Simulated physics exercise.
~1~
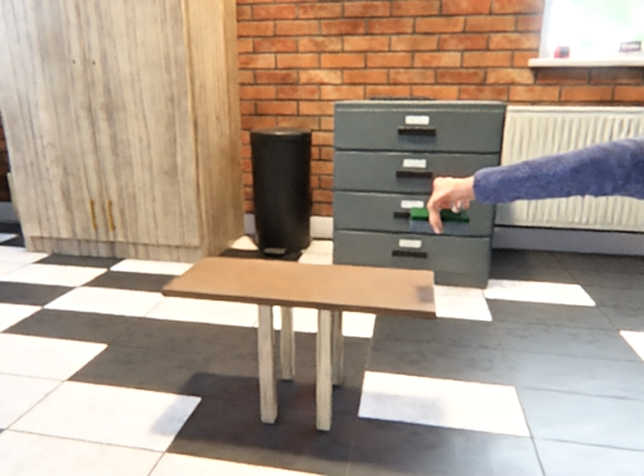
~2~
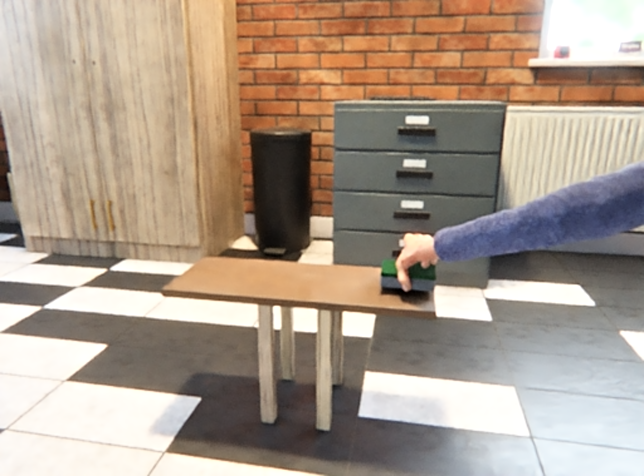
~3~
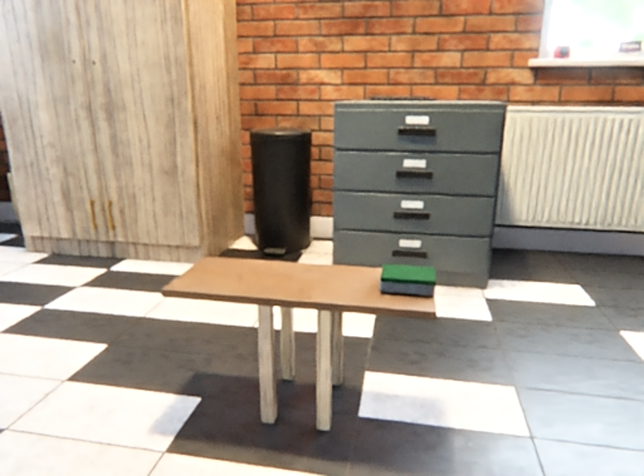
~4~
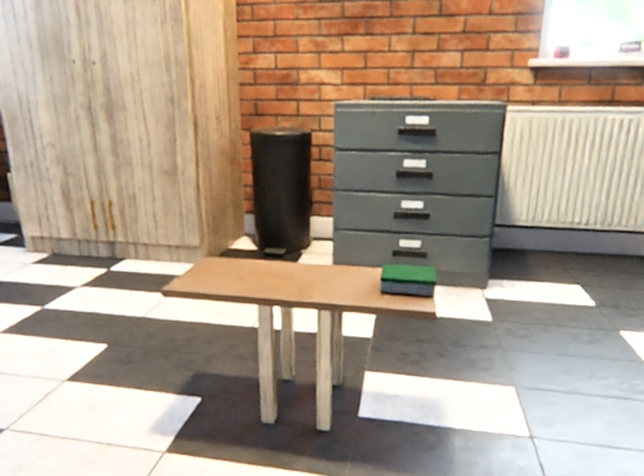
In a brick-walled room, a hand setting a green-topped sponge on the right end of a brown trestle, which stays steady.
